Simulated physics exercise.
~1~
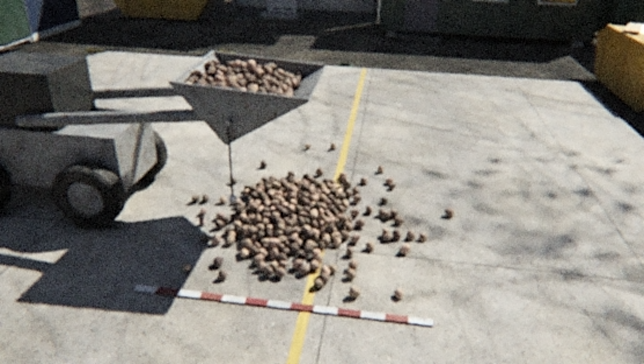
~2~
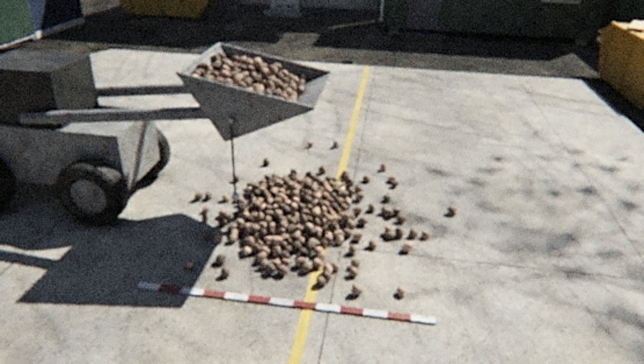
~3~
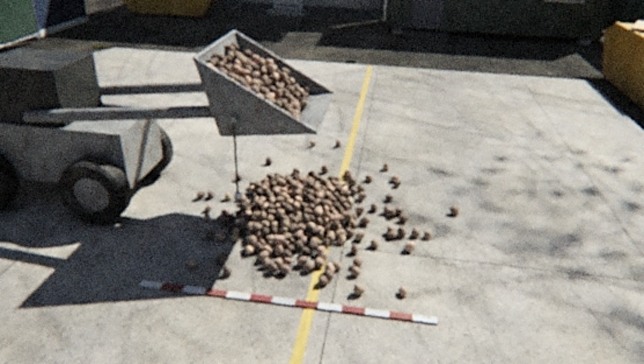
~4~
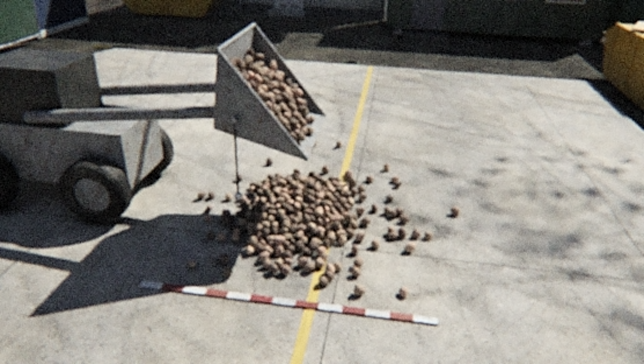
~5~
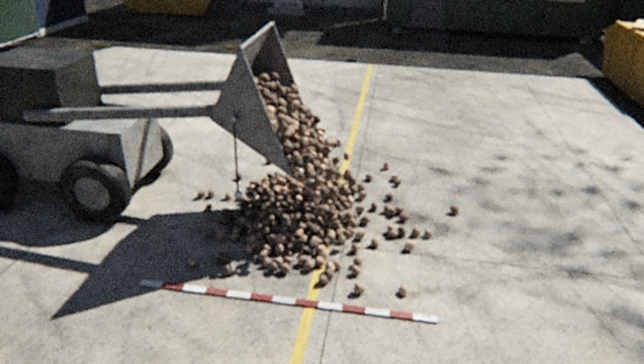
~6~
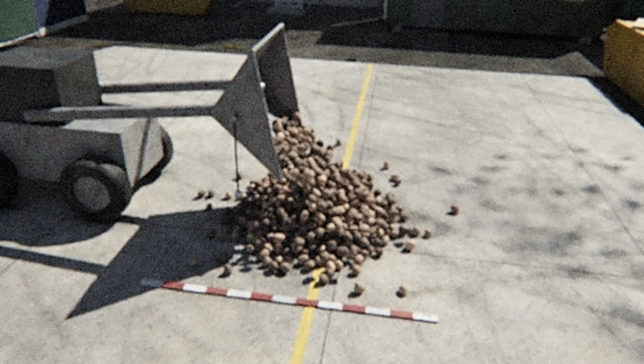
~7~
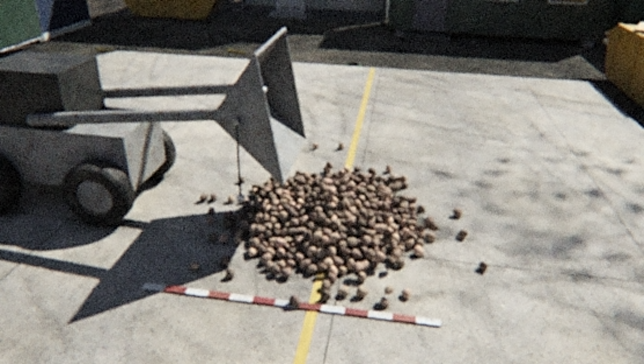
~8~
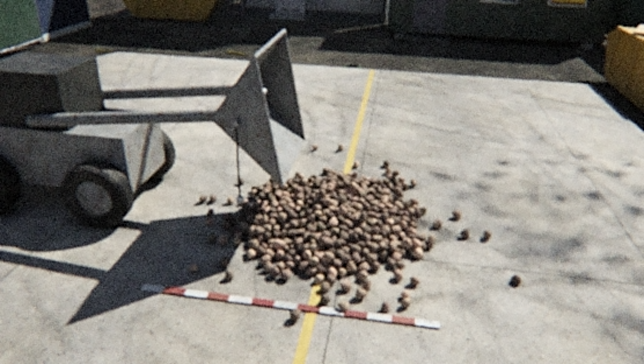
We see a grey loader holding a bucket of brown stones above a loose heap on a concrete yard; the bucket tips forward and empties, the stones pour onto the heap, which spreads right across the yellow line, and a few roll clear before everything settles.
